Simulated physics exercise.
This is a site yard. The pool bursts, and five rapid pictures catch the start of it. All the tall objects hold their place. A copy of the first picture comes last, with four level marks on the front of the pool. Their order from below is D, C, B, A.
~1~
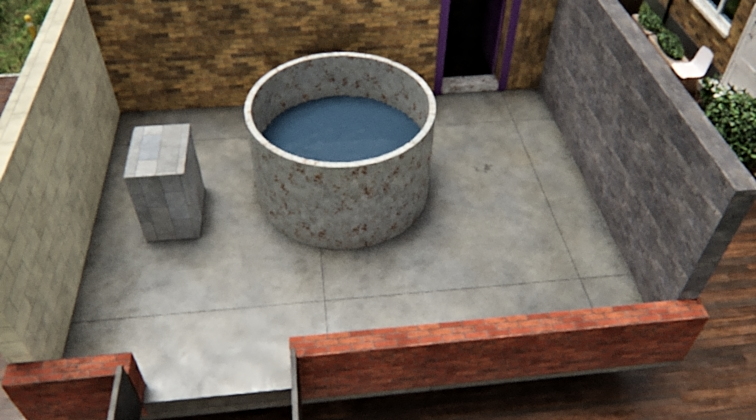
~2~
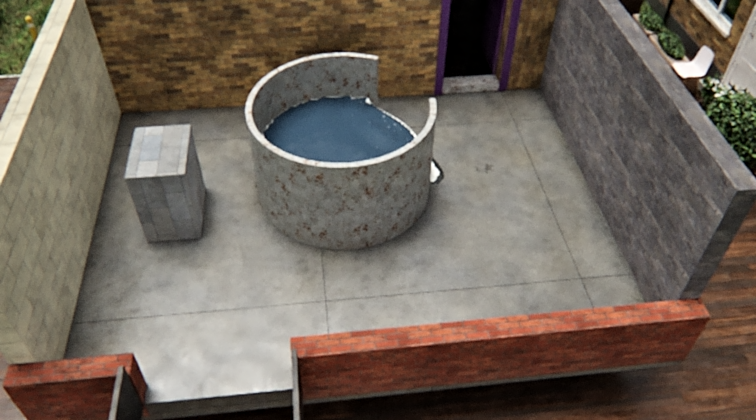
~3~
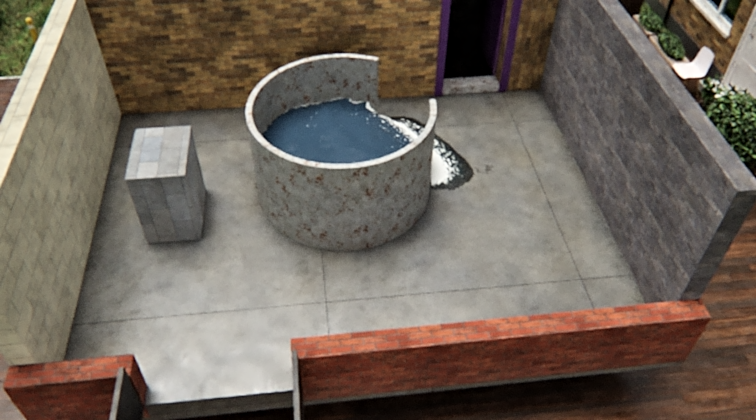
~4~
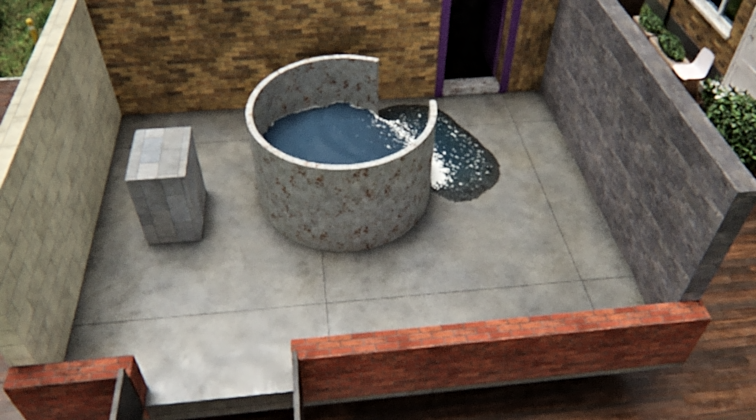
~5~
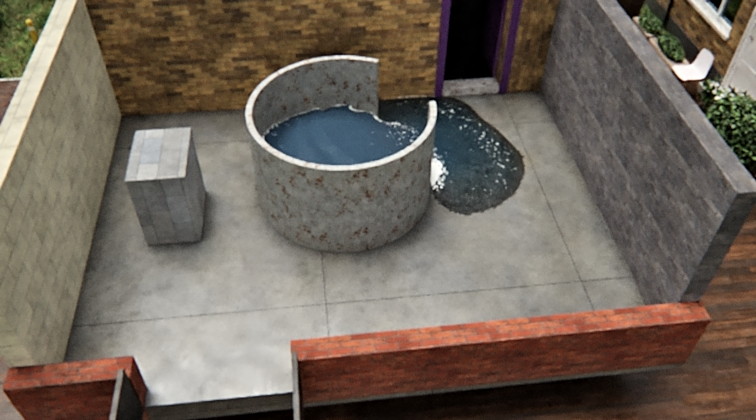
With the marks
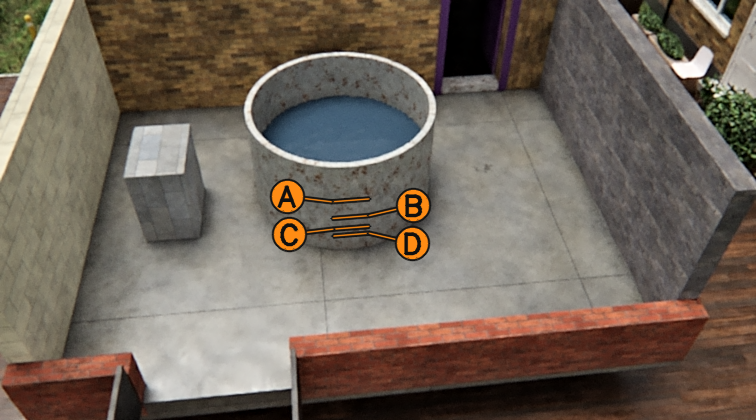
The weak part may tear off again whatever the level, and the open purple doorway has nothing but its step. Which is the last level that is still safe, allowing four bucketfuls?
The answer is level C.
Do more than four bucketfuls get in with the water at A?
Yes, that goes wrong.
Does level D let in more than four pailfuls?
No.
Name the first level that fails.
That would be B.
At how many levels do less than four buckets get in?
Two of the four.
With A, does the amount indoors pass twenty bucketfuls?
Yes, it does.
On the marked copy, A at (350, 200); B at (350, 217); C at (351, 227); D at (351, 234); from the bottom up D, C, B, A.
For level A, dozens of bucketfuls pour in.
For level B, about 11 bucketfuls get in.
For level C, a bucket or two gets in.
For level D, nothing gets over.
